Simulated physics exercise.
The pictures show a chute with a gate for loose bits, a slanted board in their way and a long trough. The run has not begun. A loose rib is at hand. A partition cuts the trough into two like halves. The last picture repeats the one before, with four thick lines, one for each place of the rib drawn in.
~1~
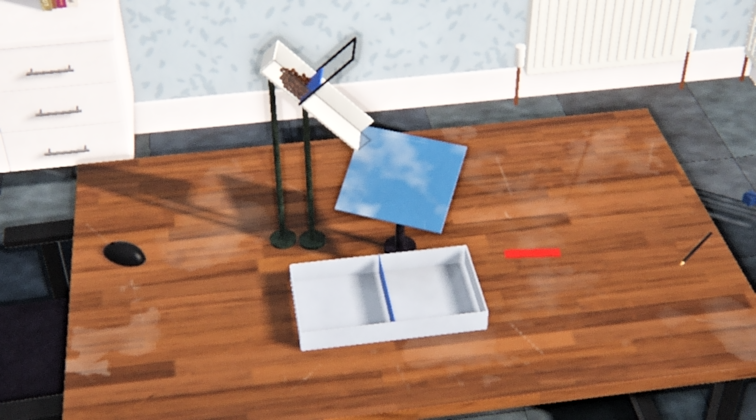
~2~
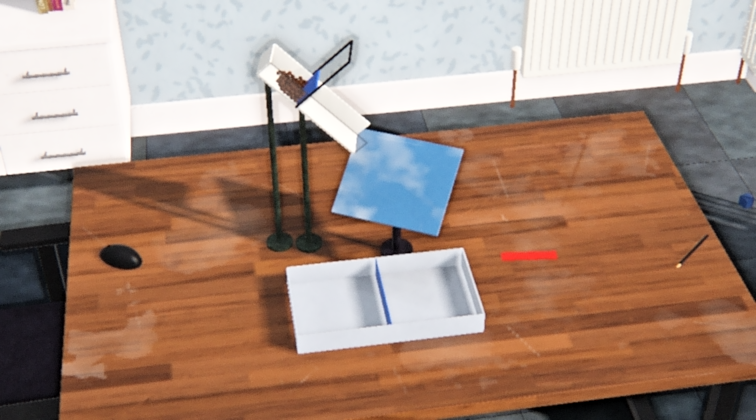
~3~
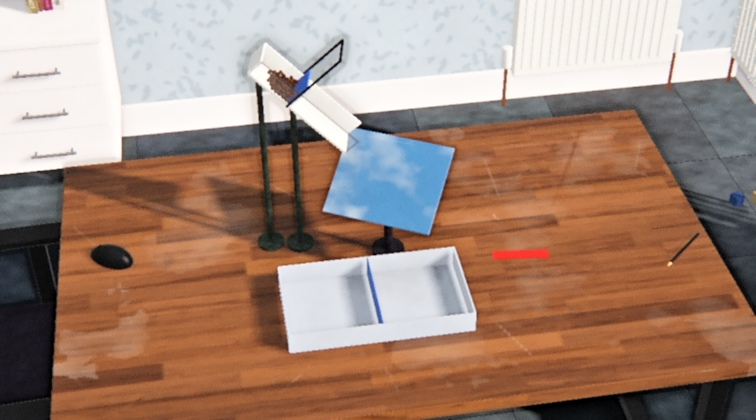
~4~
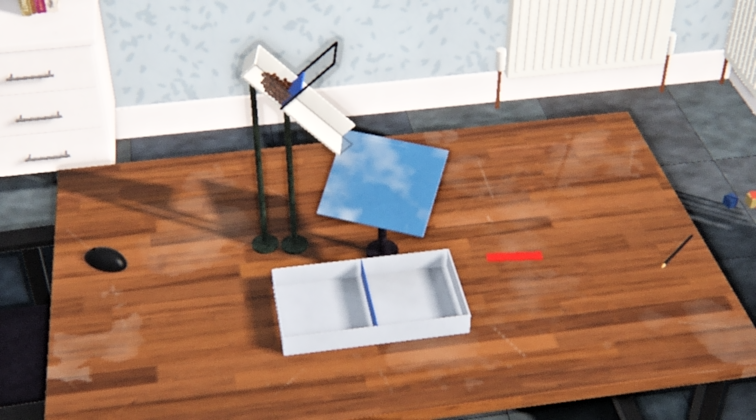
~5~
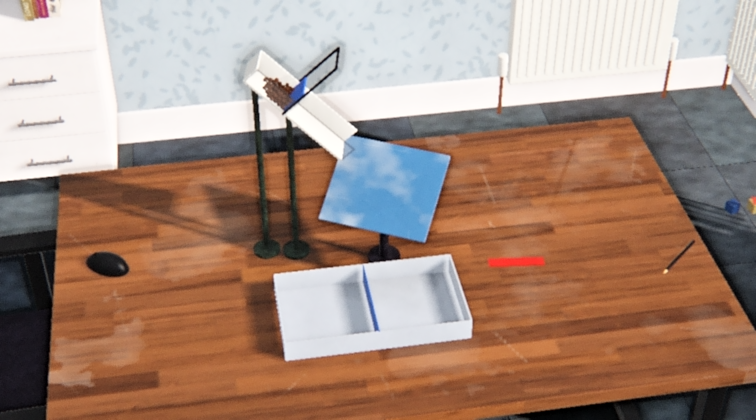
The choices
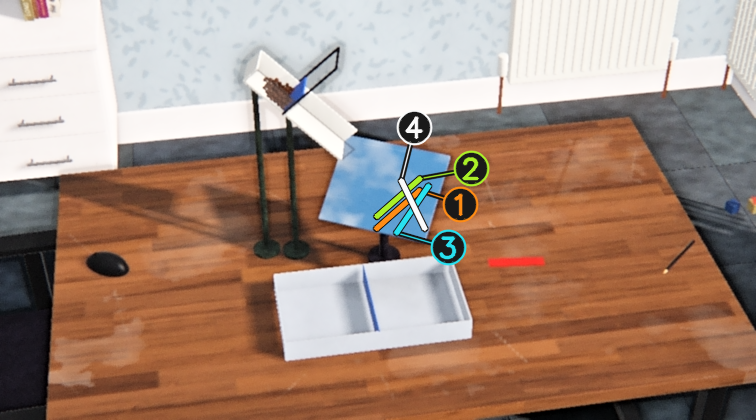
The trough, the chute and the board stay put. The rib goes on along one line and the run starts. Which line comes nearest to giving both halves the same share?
Line 3.
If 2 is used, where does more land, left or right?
More lands on the left.
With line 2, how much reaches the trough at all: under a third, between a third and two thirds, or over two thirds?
Over two thirds.
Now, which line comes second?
The answer is 4.
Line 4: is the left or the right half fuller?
The right half.
On the marked copy, line 1 from (419, 190) to (376, 228); line 2 from (420, 178) to (376, 216); line 3 from (428, 186) to (396, 232); line 4 from (401, 180) to (424, 228).
With 1, of what is caught, nearly all in the left half, a small part in the right.
With 2, of what is caught, nearly all in the left half, a stray few in the right.
With 3, of what is caught, about half in the left half, about half in the right.
With 4, of what is caught, about a quarter in the left half, most in the right.
